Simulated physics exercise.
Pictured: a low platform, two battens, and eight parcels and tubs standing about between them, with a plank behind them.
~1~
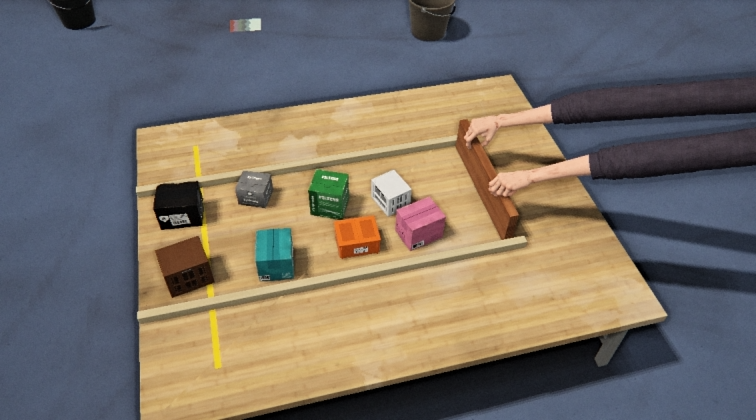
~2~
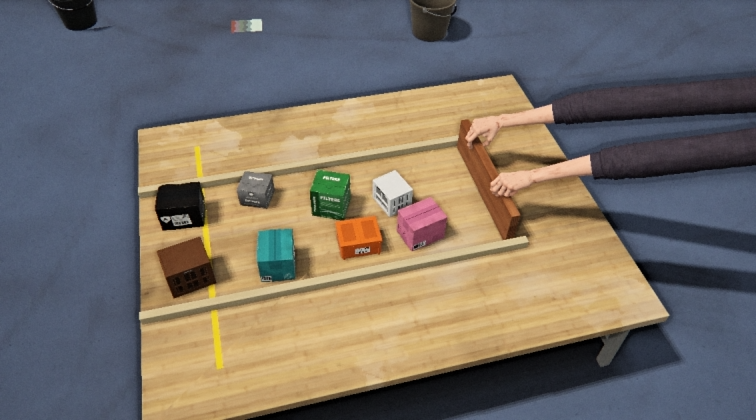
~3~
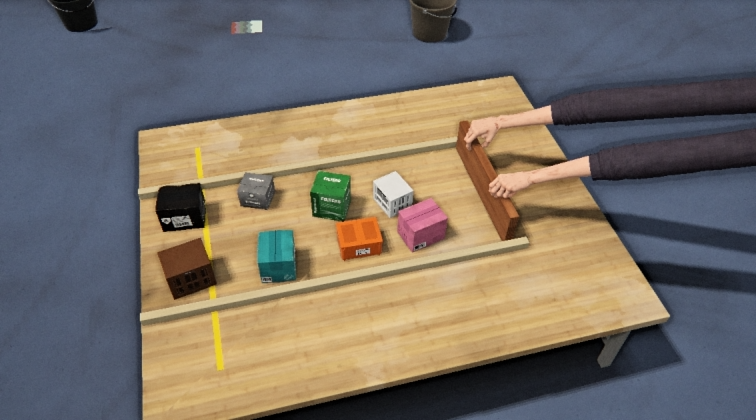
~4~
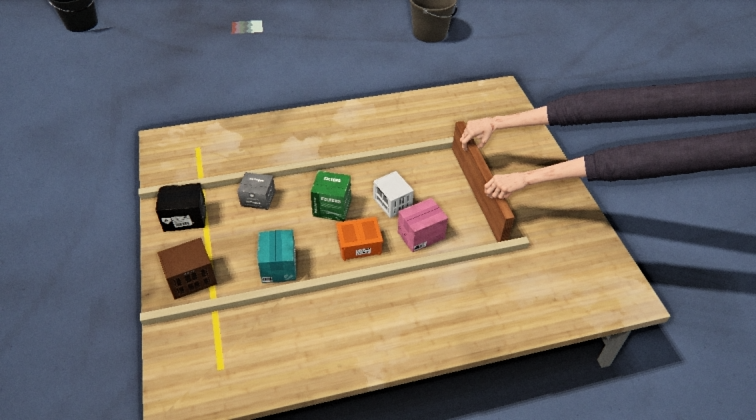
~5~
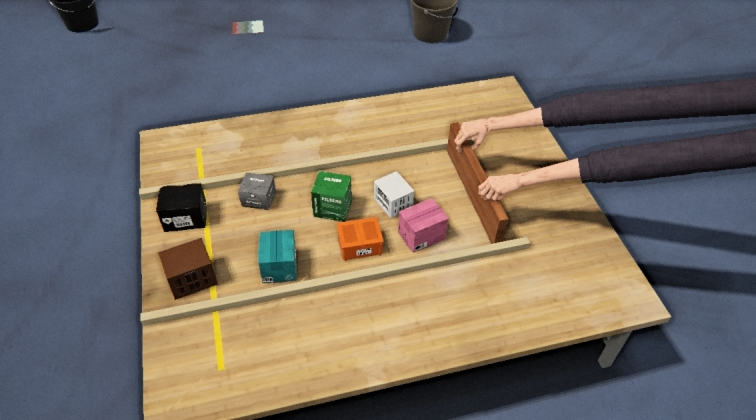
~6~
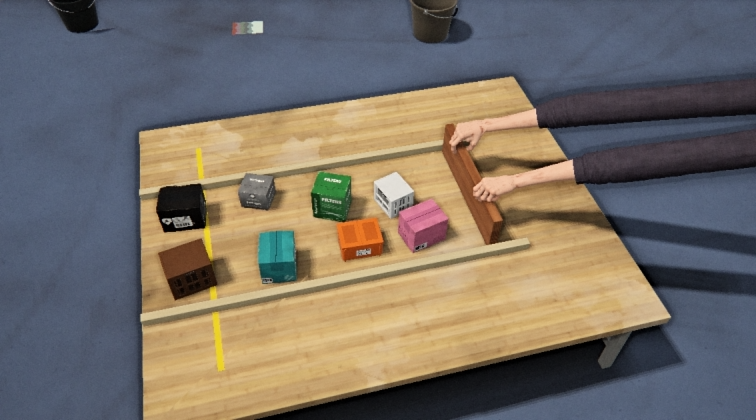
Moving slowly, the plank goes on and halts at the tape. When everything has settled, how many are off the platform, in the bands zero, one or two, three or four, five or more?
Off the platform: One or two.
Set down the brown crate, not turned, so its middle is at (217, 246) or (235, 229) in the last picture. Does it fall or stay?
In that order, I'd say it gets pushed over the end, then gets pushed over the end.
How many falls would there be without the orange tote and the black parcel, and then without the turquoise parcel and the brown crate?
In order, the numbers are 1 and 0.
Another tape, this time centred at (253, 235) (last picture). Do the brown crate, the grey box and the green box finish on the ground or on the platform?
Looking at each: The brown crate goes off, the grey box remains on top, the green box remains on top.
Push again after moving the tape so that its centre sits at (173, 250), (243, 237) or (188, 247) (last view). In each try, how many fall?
Respectively 5, 1 and 5.
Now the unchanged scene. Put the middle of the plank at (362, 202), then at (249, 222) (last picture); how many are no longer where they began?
At first I count 5, and then 8.
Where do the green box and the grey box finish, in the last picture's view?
The first comes to rest at (157, 236), and the second at (188, 207).
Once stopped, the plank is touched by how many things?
Number in contact with it: 3.
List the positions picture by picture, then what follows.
The first frame shows black parcel (180, 205); brown crate (185, 267); grey box (255, 189); plank (484, 178); tape (205, 241).
The second frame shows brown crate (187, 267); pink parcel (421, 224).
The third frame shows grey box (256, 191); white crate (393, 195).
The fourth frame shows black parcel (182, 207); turquoise parcel (277, 256).
The fifth frame shows brown crate (188, 269); plank (475, 181).
The sixth frame shows black parcel (182, 208); brown crate (188, 269); grey box (257, 192); plank (470, 183); tape (208, 243).
Soon after, none off yet; black parcel at rest near (182, 208); brown crate at rest near (188, 269); grey box at rest near (257, 192).
Then, none off yet; black parcel moved a little near (171, 208); brown crate tipped well over near (112, 296); grey box moved about its own width near (235, 198).
At rest, the number that fall off is one or two; fallen, turquoise parcel and brown crate.
